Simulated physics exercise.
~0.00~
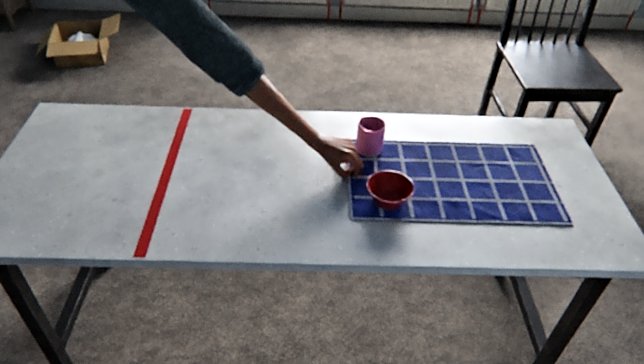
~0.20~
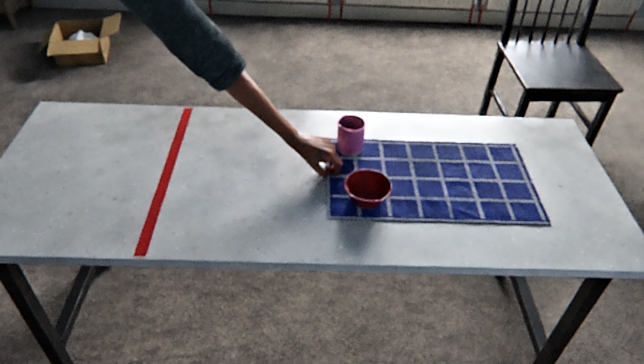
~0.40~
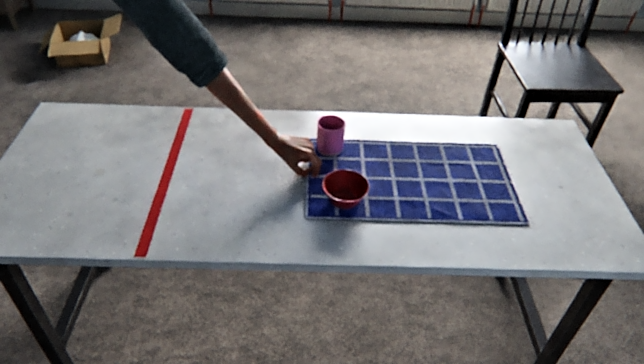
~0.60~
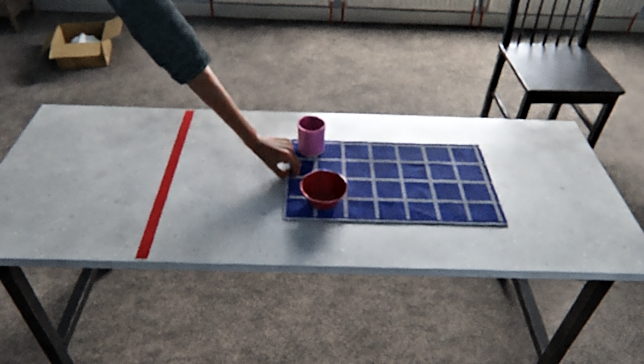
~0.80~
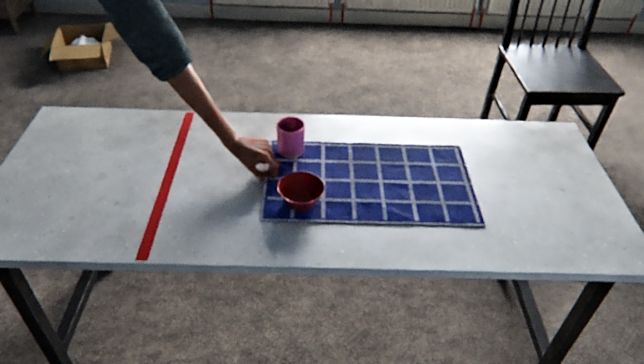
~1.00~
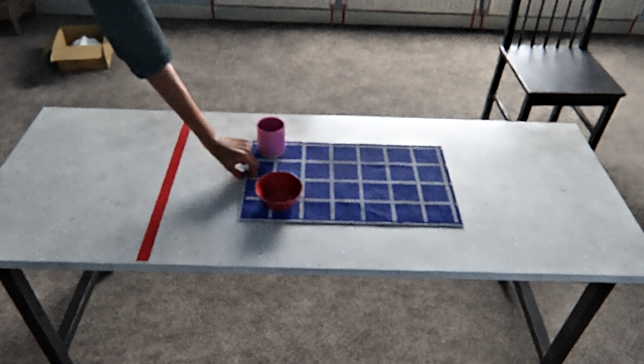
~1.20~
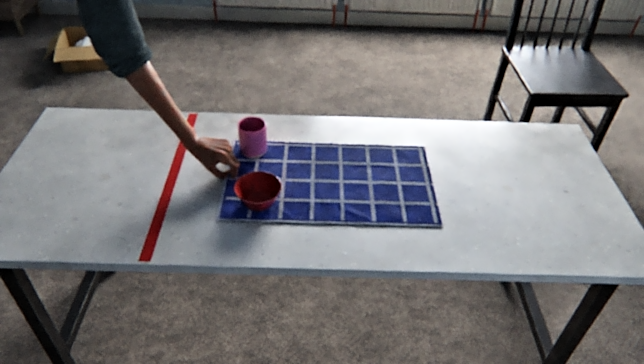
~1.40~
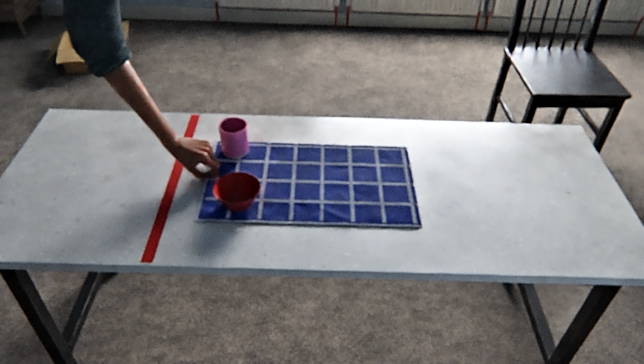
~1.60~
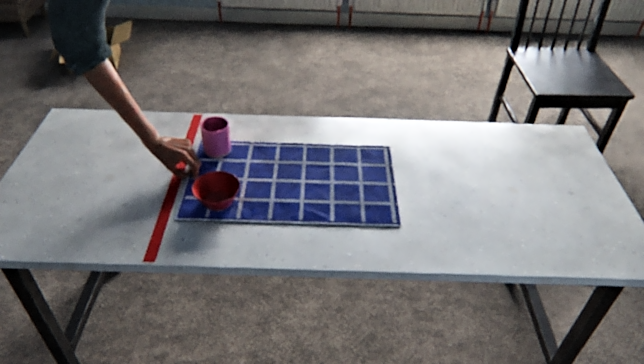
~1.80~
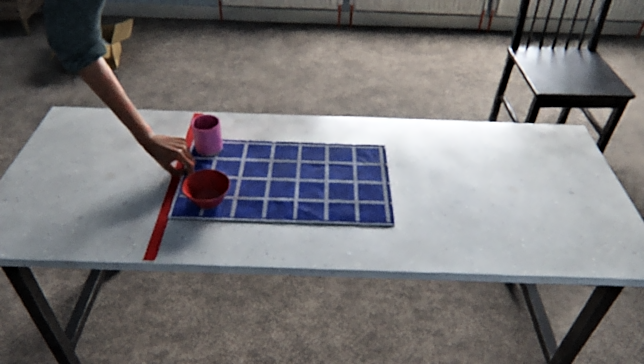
A hand gripped the edge of a blue checked table runner and pulled it steadily left across a pale table until its edge reached the red tape, with the red bowl and pink mug still sitting on the cloth.
